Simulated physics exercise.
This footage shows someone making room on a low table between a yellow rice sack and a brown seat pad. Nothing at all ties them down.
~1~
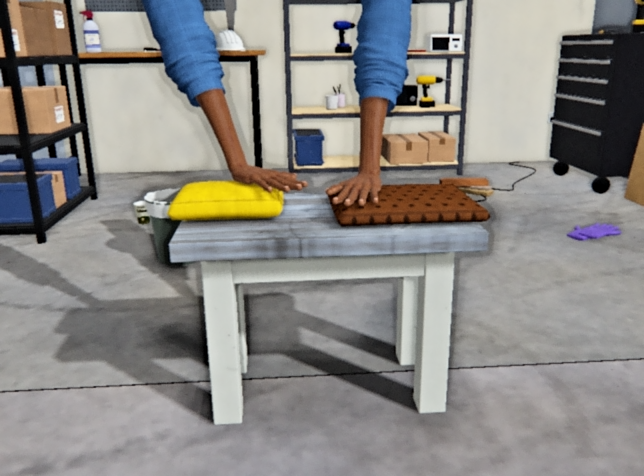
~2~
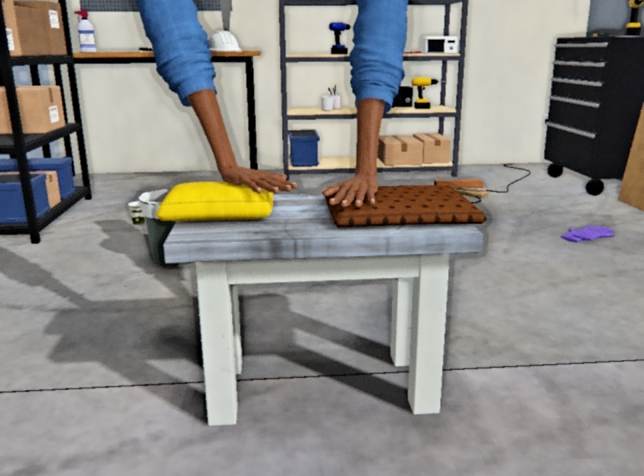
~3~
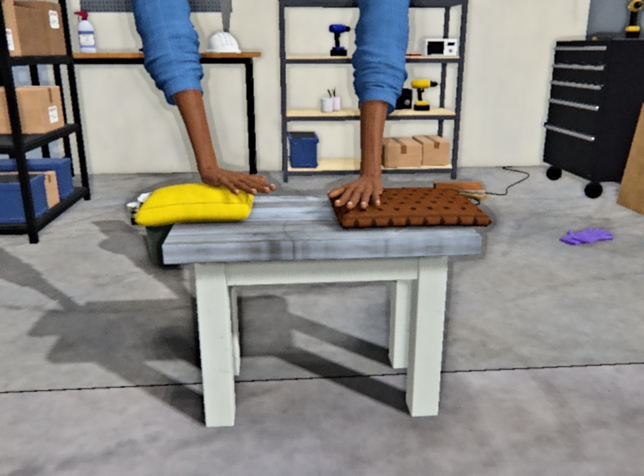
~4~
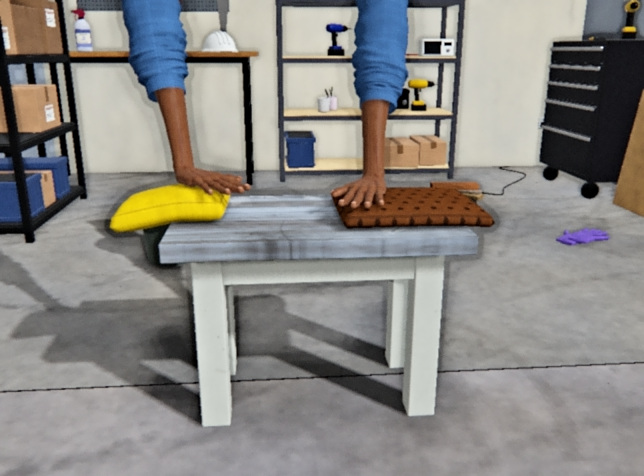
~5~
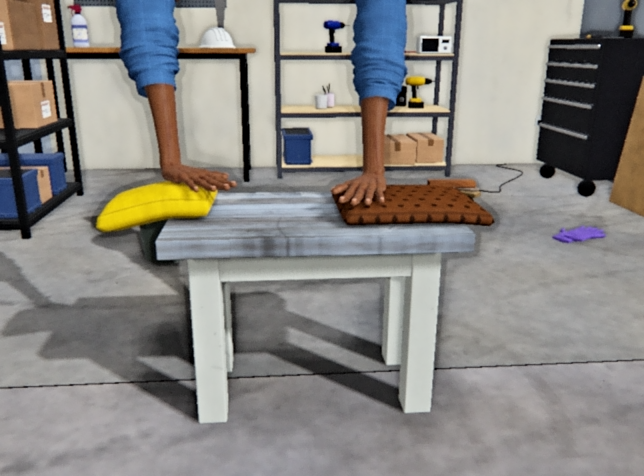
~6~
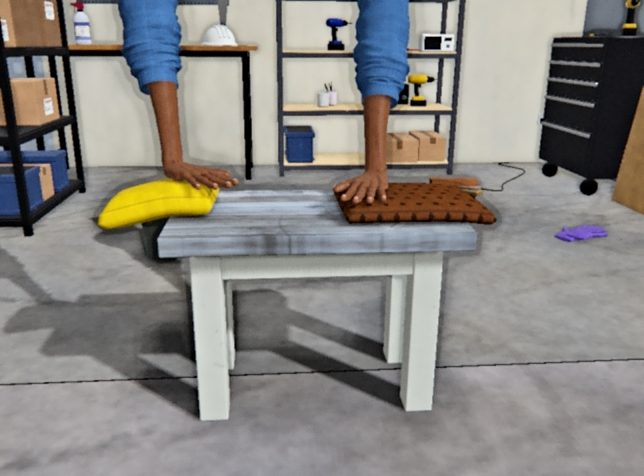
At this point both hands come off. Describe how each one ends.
One by one: The yellow rice sack fails to stay on; the brown seat pad does not leave it.
Then, 0.26 s past the final frame, rice sack tipping outwards near (156, 219); seat pad unmoved.
Then, 0.50 s past the final frame, rice sack on the floor near (150, 340); seat pad unmoved.
Then, 0.72 s past the final frame, rice sack on the floor near (106, 367); seat pad unmoved.
When it is over, rice sack on the floor near (93, 375); seat pad unmoved. The yellow rice sack goes down and the brown seat pad stays up there.
